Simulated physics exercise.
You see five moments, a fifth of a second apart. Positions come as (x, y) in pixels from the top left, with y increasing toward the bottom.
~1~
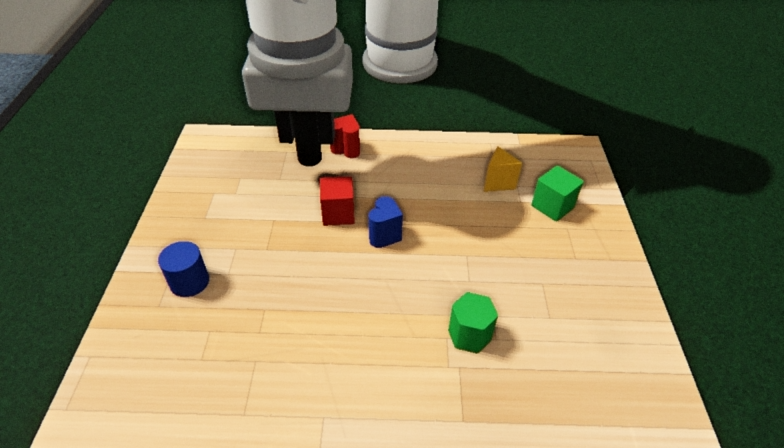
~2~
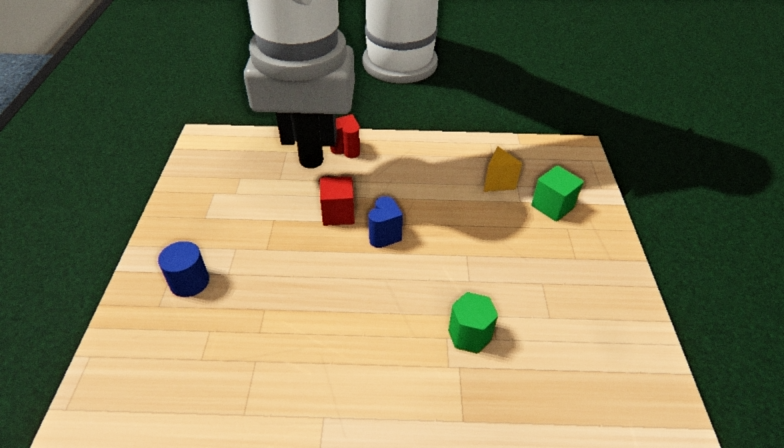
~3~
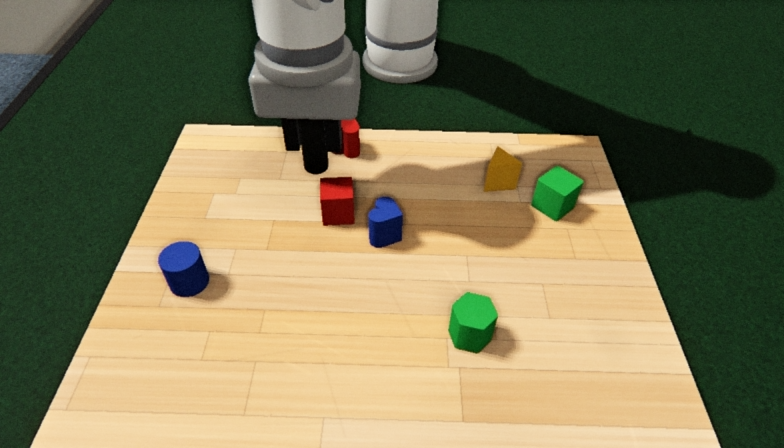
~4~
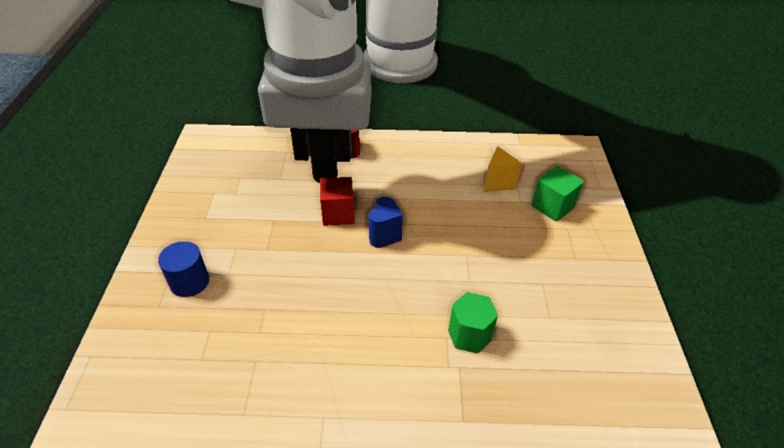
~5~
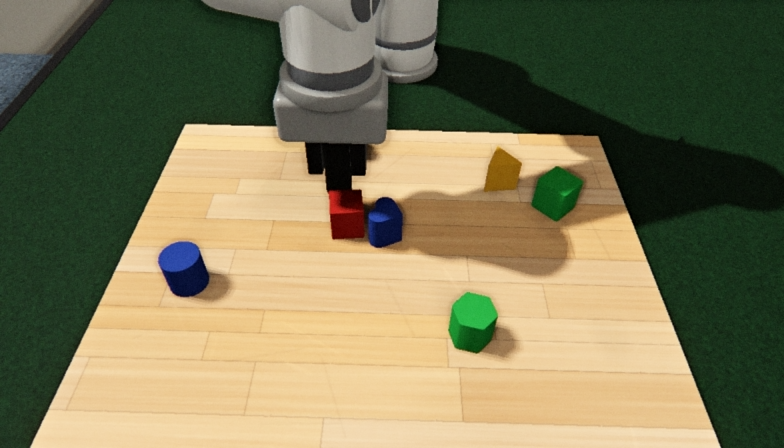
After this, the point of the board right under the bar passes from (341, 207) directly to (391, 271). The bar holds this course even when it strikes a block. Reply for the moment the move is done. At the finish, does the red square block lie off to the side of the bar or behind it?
Going by the path, yes.
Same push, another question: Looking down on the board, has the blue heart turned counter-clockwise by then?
Short answer: Yes.
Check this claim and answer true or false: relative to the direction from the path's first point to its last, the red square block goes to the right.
It is true.
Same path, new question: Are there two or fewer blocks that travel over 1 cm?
I believe so.
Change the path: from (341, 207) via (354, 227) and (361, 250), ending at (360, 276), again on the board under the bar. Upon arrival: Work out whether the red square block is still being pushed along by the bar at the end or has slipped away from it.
Pushed along.
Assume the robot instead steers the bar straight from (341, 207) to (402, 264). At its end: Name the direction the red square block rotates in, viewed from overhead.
From overhead, clockwise.
The first path, step by step. One third of the way, bar (356, 211); red square block (355, 223).
Two thirds of the way, bar (373, 233); red square block (360, 244), turned 35° clockwise; blue heart (397, 215), turned 45° anticlockwise.
At the end, bar (392, 255); red square block (360, 254), turned 60° clockwise; blue heart (399, 217), turned 65° anticlockwise.
